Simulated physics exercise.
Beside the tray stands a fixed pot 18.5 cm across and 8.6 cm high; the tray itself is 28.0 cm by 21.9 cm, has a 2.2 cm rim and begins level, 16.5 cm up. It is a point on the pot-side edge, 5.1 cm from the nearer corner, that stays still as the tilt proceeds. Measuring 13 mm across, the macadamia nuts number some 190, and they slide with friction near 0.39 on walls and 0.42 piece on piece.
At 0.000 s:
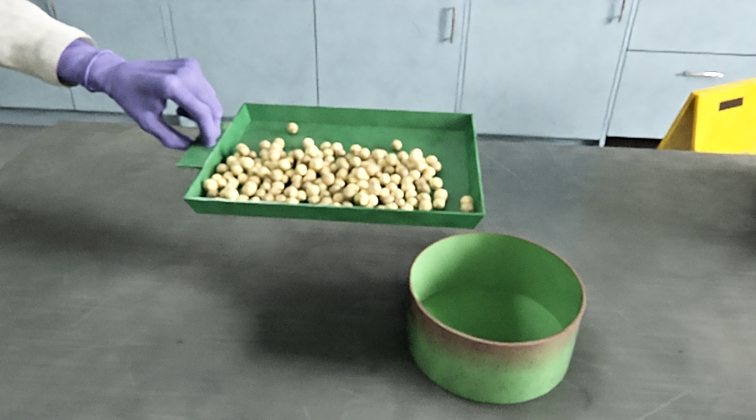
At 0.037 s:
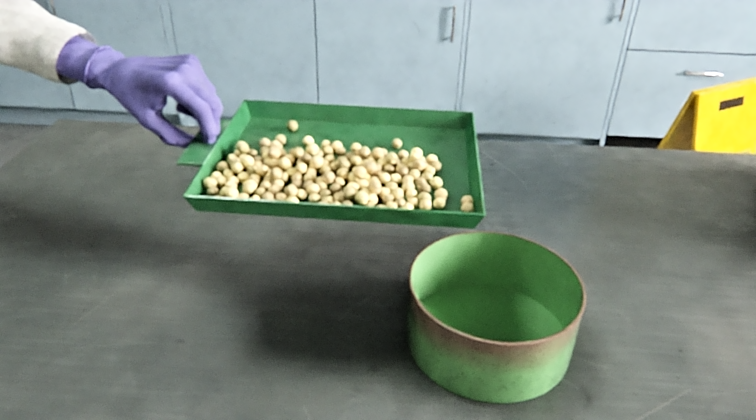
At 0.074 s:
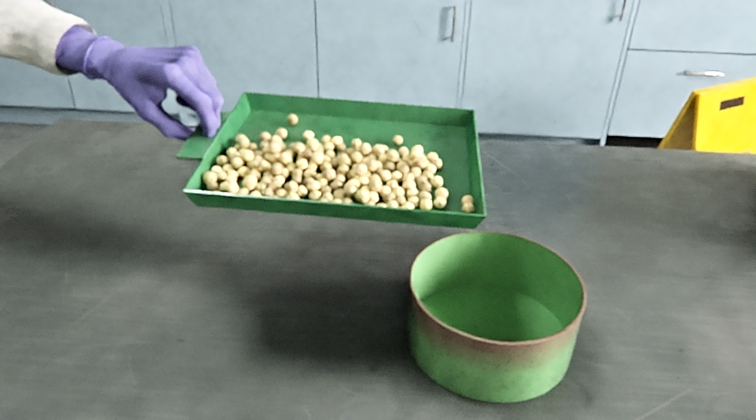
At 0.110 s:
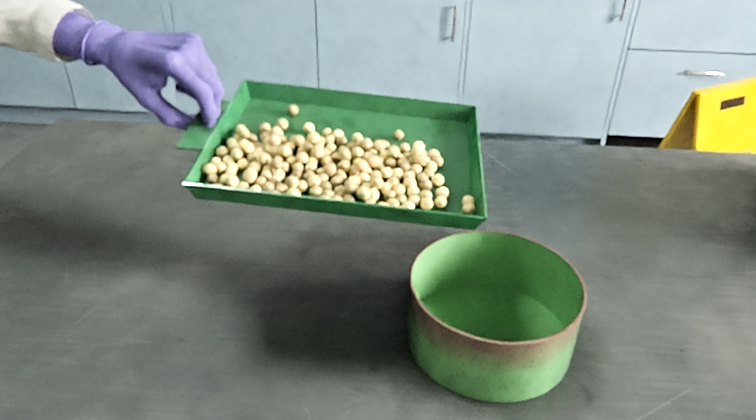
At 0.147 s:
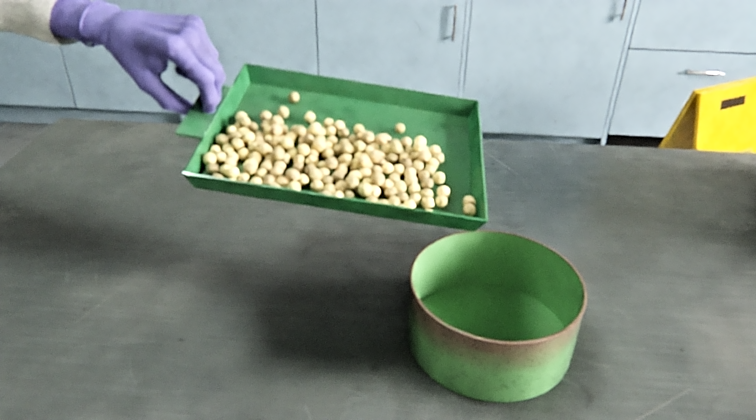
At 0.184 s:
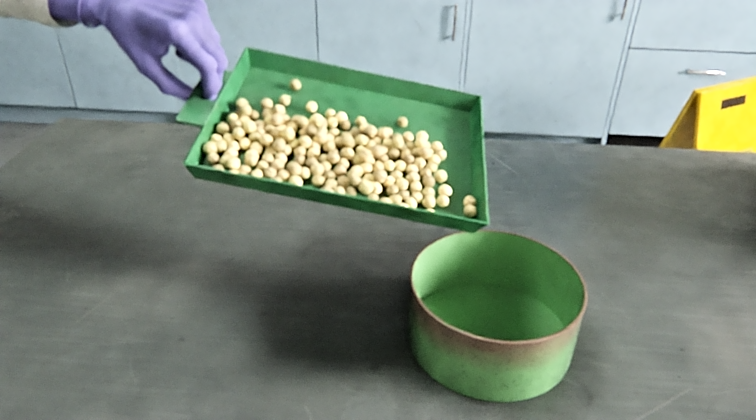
In the video, a purple-gloved hand holds a green tray of round, pale nuts above a dark surface beside a round green pot, then raises the tray's left side, gradually tilting it down toward the right.
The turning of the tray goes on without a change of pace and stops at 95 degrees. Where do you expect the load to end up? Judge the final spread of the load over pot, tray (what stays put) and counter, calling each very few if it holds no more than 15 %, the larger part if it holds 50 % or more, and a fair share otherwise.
Final spread - pot: The larger part, tray: Very few, counter: Very few.
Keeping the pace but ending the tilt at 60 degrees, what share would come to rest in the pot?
In that case some 75 per cent.
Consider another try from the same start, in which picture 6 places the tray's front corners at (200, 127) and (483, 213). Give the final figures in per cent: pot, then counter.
You'd end with pot at 70 and counter at 30.
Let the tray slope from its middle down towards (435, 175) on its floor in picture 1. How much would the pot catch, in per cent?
About 60 per cent.
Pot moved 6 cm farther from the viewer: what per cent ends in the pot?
Around 40 per cent.
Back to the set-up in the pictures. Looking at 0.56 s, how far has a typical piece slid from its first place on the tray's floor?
It has moved some 5 cm from its start.
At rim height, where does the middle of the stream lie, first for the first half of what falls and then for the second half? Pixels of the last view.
Earlier half close to (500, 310), later half at (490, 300) in pixels.
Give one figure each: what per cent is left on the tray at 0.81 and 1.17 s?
In order, near 60 and near 0.
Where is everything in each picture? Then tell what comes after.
The first picture shows tray tilt 0 degrees, front corners at (193, 194) and (476, 210); middle of the pieces at (330, 179); pot at (496, 281).
The second picture shows tray tilt 1 degrees, front corners at (194, 192) and (476, 210); middle of the pieces at (330, 177).
The third picture shows tray tilt 2 degrees, front corners at (194, 187) and (477, 210); middle of the pieces at (331, 174).
The fourth picture shows tray tilt 5 degrees, front corners at (193, 179) and (478, 212), lowest corner right front; middle of the pieces at (331, 168).
The fifth picture shows tray tilt 9 degrees, front corners at (194, 169) and (479, 214), lowest corner right front; middle of the pieces at (332, 162).
The sixth picture shows tray tilt 13 degrees, front corners at (194, 160) and (480, 216), lowest corner right front; middle of the pieces at (334, 155); pot at (497, 280). The tray's pace is about 105 degrees a second.
After 0.56 s, tilt 53 degrees; the tray holds 100 %, the pot 0 %.
After 0.81 s, tilt 79 degrees; the tray holds 60 %, the pot 20 %.
Then, at 1.17 s, tilt 95 degrees; the tray holds 0 %, the pot 95 %.
At rest (1.9 s), pot 95 %, tray 0 %, counter 10 %.
